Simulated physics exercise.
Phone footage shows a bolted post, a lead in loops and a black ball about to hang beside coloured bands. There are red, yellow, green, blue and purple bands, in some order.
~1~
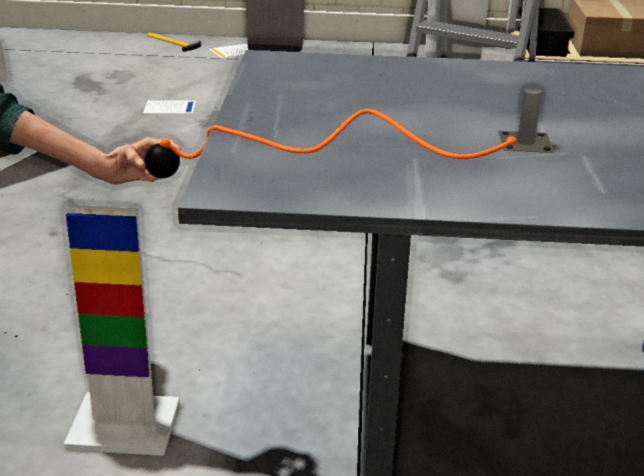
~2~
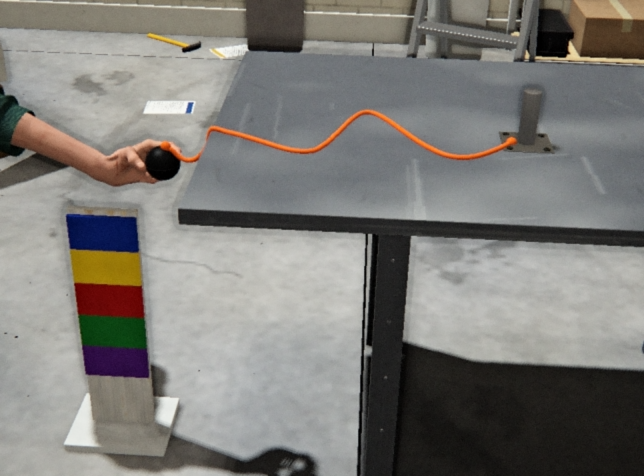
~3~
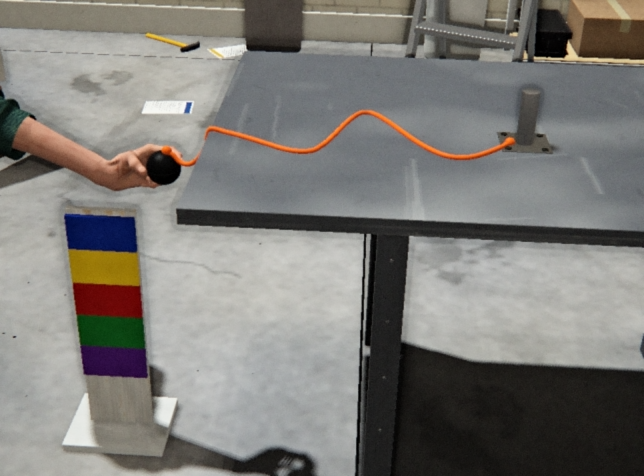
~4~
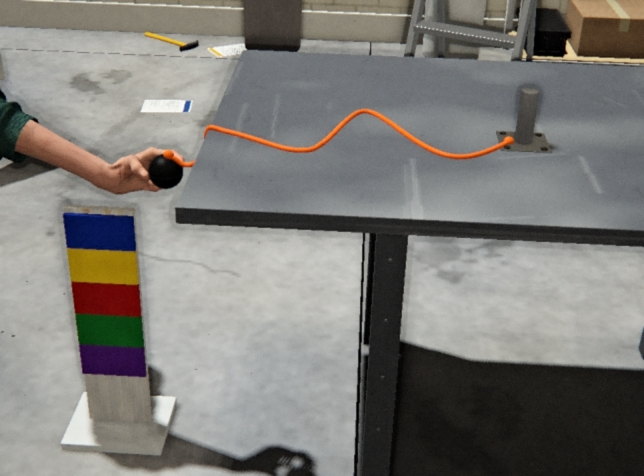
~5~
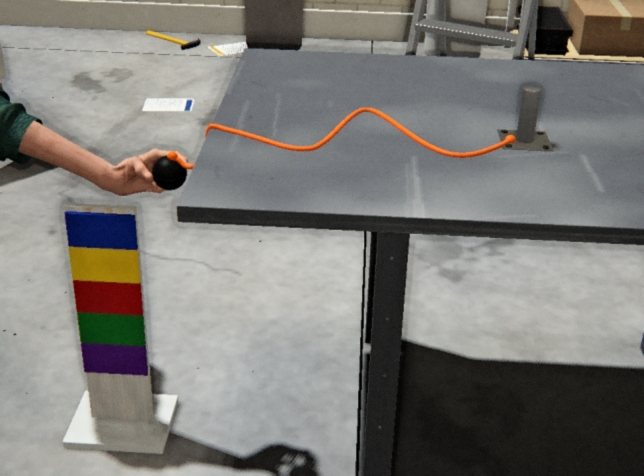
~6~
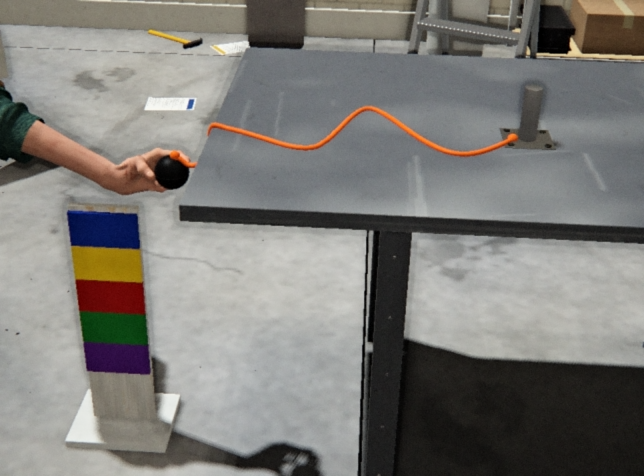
A hand holding a black ball on an orange cord moves slightly right beside coloured bands.
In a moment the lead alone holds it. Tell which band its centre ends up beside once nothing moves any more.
Beside the green band.
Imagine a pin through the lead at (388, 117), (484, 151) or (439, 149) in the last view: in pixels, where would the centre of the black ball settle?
Pixel places, try by try: (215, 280), (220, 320), (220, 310).
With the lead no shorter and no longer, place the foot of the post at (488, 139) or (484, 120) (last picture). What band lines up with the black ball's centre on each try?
The first case gives purple, the second gives purple.
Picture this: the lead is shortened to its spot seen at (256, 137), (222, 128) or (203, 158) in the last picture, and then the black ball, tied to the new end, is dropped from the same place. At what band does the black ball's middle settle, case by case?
Result per try - blue; yellow; red.
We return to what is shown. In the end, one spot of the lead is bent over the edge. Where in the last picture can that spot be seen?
The point at (333, 136).
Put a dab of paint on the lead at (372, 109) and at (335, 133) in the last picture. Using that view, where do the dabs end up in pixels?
To (298, 125) for the first and to (218, 122) for the second.
Soon after, ball near (185, 281); level with yellow.
Then, ball near (240, 328); level with green.
Further on, ball near (212, 329); level with green.
At rest, ball near (223, 329); level with green. Its centre hangs level with the green band.
